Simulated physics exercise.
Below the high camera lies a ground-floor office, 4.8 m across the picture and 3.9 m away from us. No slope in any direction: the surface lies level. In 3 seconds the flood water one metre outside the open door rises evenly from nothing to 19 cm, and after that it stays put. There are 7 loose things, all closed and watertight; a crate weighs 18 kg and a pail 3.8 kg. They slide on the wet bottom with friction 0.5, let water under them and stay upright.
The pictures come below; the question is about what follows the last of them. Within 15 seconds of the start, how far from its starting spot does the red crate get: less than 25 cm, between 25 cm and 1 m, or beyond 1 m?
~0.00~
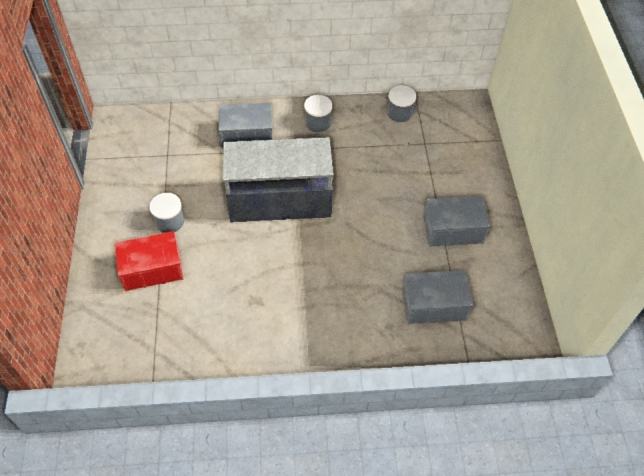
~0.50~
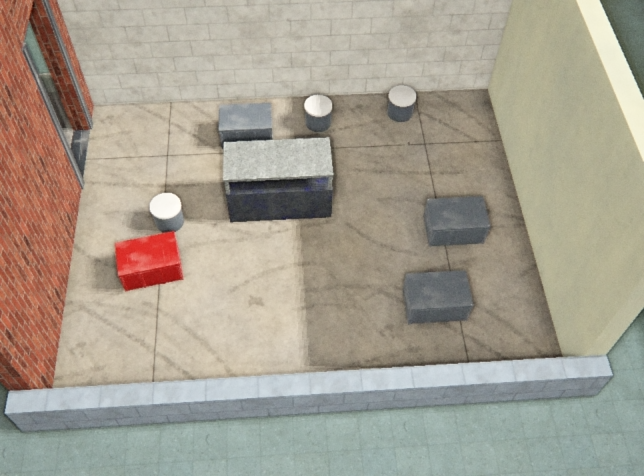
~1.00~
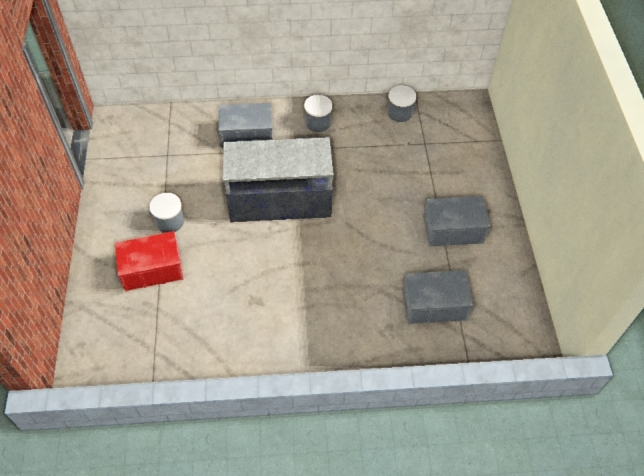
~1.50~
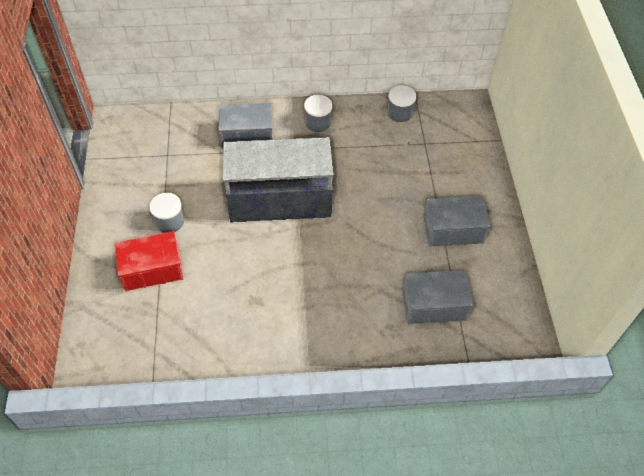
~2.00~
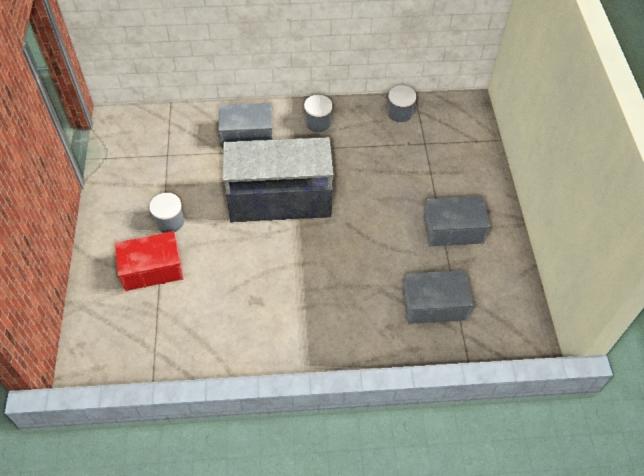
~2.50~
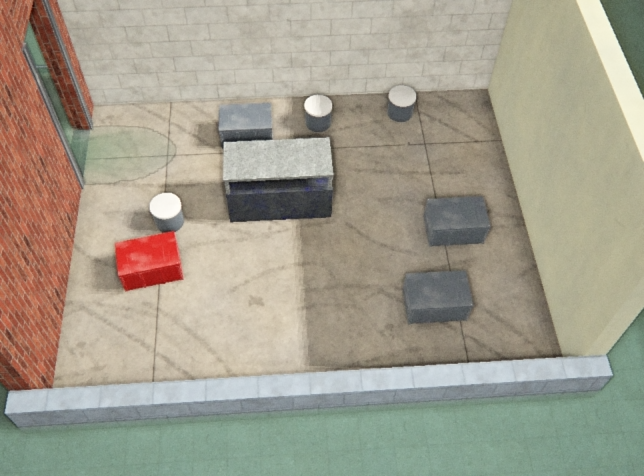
It sits tight.
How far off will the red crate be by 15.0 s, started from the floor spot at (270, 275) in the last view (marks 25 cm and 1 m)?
By then it keeps its spot.
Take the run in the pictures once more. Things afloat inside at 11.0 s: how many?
I'd say 3 of them.
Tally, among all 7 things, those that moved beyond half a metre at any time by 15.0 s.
I get 5.
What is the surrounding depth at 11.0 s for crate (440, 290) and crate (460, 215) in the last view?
First about 5 cm, second about 5 cm.
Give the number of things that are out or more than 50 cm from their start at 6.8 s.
Count: 3.
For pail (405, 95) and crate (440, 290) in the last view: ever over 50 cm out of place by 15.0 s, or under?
Result, in order: Higher / lower.
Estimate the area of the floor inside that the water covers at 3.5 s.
Somewhere around 3.0 m2, roughly.
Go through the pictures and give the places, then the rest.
In the first picture, the red crate at (147, 253) rests on the ground; 0.0 m2 under water; 0 of 7 have shifted.
In the second picture, the red crate at (147, 253), on the bottom; 0.0 m2 under water; 0 of 7 have shifted.
In the third picture, the red crate at (147, 253), on the bottom; 0.0 m2 under water; 0 of 7 have shifted.
In the fourth picture, the red crate at (147, 253), on the bottom; 0.0 m2 under water; 0 of 7 have shifted.
In the fifth picture, the red crate at (147, 253) rests on the ground; water covers 0.1 m2; 0 of 7 have shifted.
In the sixth picture, the red crate at (147, 253) rests on the ground; water covers 0.7 m2; 0 of 7 have shifted.
After 3.5 s the red crate is near (147, 253), 0.0 m from its start, aground; 0 afloat.
After 6.8 s the red crate is near (147, 253), 0.0 m from its start, aground; 0 afloat.
After 11.0 s the red crate is near (147, 253), 0.0 m from its start, aground; 3 afloat.
After 15.0 s the red crate is near (147, 253), 0.0 m from its start, aground; 6 afloat.
